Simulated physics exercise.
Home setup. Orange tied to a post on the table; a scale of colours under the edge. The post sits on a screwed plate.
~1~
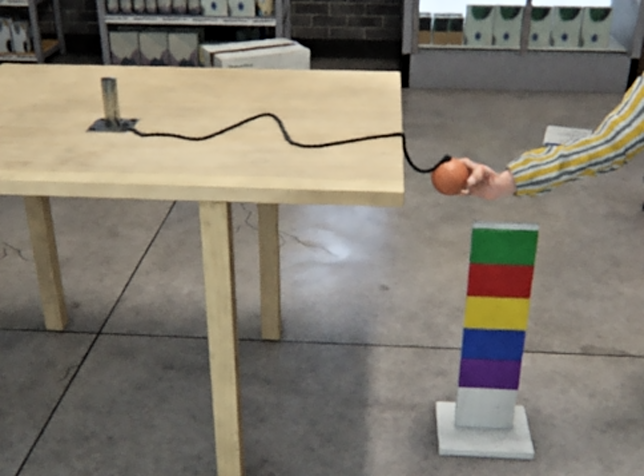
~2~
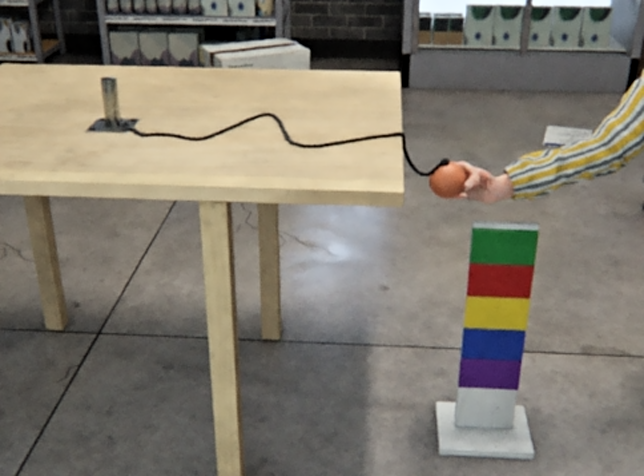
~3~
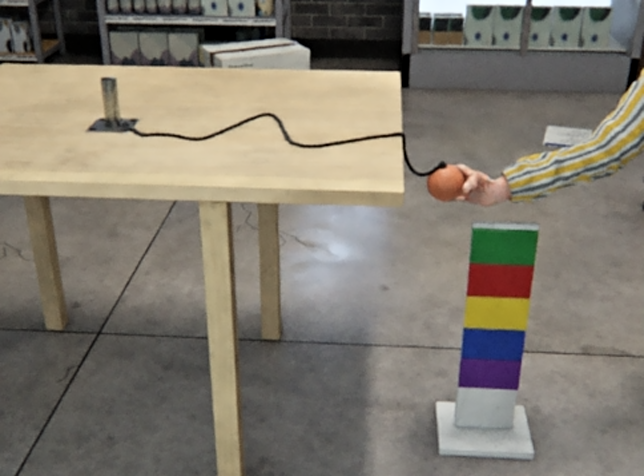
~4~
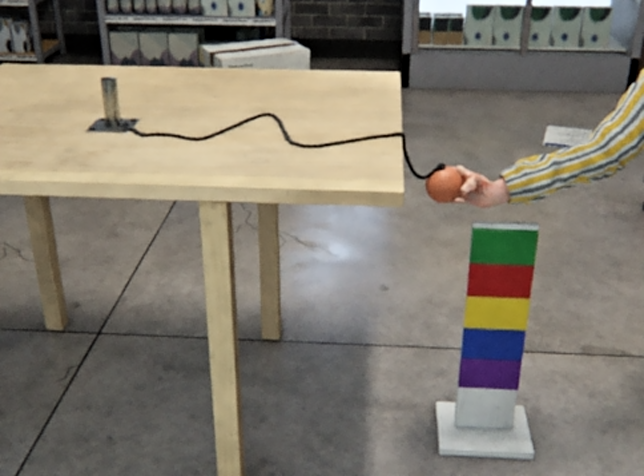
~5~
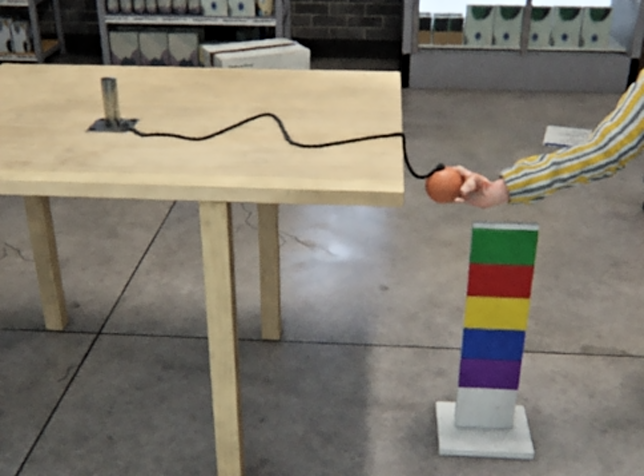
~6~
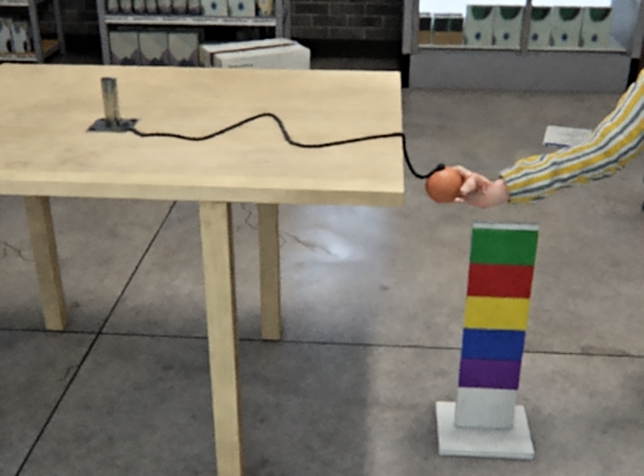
In a storage room with shelves along a brick wall, a pale wooden table is seen from the front and slightly above. A black cord winds from a metal post on its top over the right edge to an orange, held in a striped-sleeved hand above a green, red, yellow, blue and purple scale. The hand shifts the orange slightly left, then stays nearly still, while the camera remains steady.
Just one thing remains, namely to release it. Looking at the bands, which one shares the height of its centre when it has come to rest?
The blue one shares that height.
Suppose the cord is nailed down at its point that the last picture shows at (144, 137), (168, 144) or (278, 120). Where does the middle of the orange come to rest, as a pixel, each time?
Taking them in turn, I'd expect around (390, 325), (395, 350) and finally (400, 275).
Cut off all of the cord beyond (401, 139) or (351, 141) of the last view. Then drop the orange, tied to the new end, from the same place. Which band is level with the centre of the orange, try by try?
First try: Red; second try: Green.
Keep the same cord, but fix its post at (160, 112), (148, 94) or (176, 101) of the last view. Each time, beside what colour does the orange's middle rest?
For the first it is purple, for the second blue, for the third purple.
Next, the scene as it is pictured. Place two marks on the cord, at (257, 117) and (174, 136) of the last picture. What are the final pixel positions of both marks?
Roughly at (322, 131), and the other roughly at (207, 127).
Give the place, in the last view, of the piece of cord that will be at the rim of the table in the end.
It's the one at (286, 133).
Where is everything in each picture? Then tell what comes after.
Orange (450, 177); green (504, 248); red (500, 282); yellow (497, 314); blue (493, 345); purple (490, 375), in the first frame.
Orange (447, 180); cord through (144, 134) (219, 133) (275, 117) (297, 144) (383, 136), in the second frame.
Orange (445, 183), in the third frame.
Orange (444, 185); cord through (144, 134) (219, 133) (275, 117) (297, 144) (383, 136), in the fourth frame.
Orange (443, 185), in the fifth frame.
Orange (443, 185); cord through (144, 134) (219, 133) (275, 117) (297, 144) (383, 136), in the sixth frame.
Soon after, orange near (415, 323); level with yellow.
Then, orange near (372, 339); level with blue.
At rest, orange near (390, 346); level with blue. At blue.
